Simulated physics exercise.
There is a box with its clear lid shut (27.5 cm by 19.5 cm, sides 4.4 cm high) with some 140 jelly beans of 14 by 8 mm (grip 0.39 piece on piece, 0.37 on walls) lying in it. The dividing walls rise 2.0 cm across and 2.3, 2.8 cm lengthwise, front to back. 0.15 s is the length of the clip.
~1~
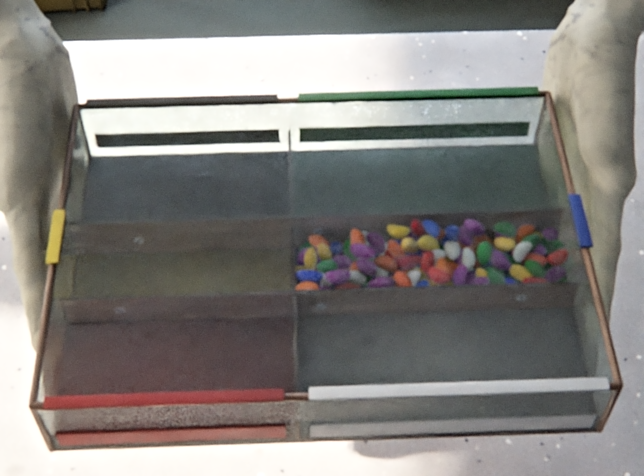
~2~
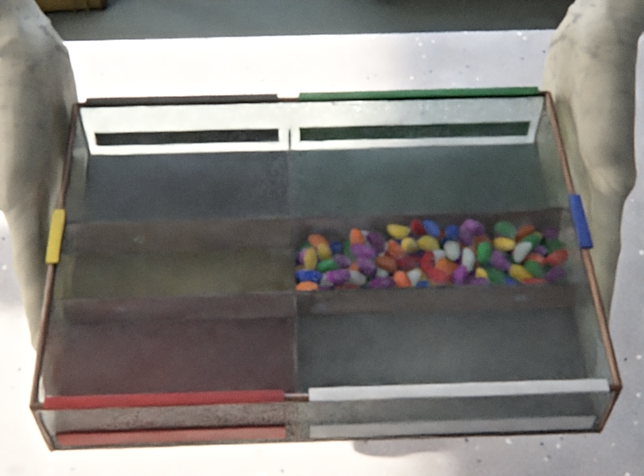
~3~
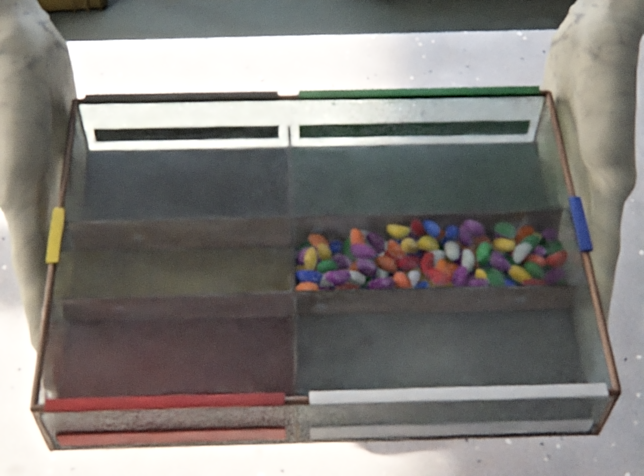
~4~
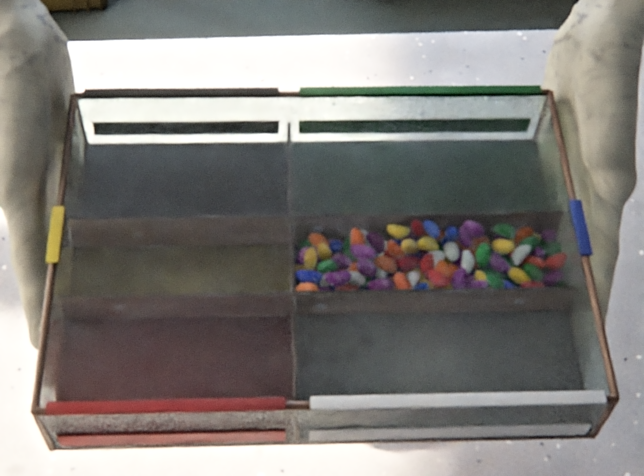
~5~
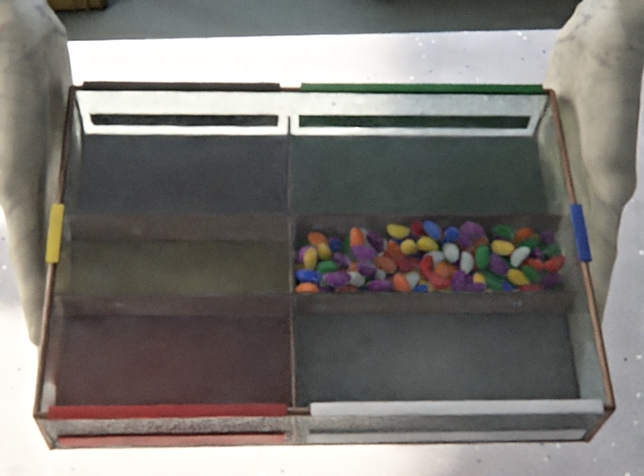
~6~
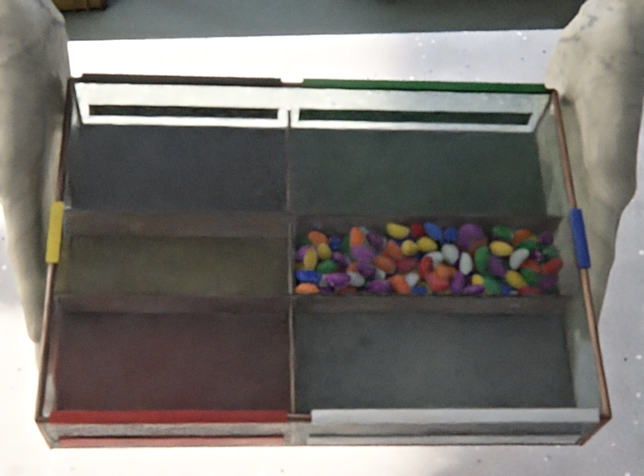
Two pale hands slightly tilt a clear, divided box with colorful jelly beans in one compartment.
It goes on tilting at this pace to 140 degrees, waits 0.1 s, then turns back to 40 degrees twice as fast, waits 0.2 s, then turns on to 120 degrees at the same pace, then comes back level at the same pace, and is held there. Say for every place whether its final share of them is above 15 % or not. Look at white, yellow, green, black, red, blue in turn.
White compartment - above; yellow compartment - not above; green compartment - not above; black compartment - not above; red compartment - not above; blue compartment - not above.
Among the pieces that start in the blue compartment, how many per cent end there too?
I'd say around 0 per cent.
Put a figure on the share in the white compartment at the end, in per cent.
100 percent, roughly.
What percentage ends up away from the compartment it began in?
Around 100 per cent ends up outside its starting compartment.
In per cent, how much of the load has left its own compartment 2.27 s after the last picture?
About 95 %.
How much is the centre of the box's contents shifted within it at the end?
Some 8.0 cm.
Then, 1.24 s after the last picture, tilt 140 degrees; white 90 %, blue 10 %; middle of all pieces near (368, 205).
Then, 2.27 s after the last picture, tilt 63 degrees; white 95 %, blue 5 %; middle of all pieces near (452, 369).
Then, 3.21 s after the last picture, tilt 81 degrees; white 100 %; middle of all pieces near (426, 339).
Then, 4.12 s after the last picture, tilt 0 degrees; white 100 %; middle of all pieces near (523, 369).
In the end, white 100 %, yellow 0 %, green 0 %, black 0 %, red 0 %, blue 0 %.
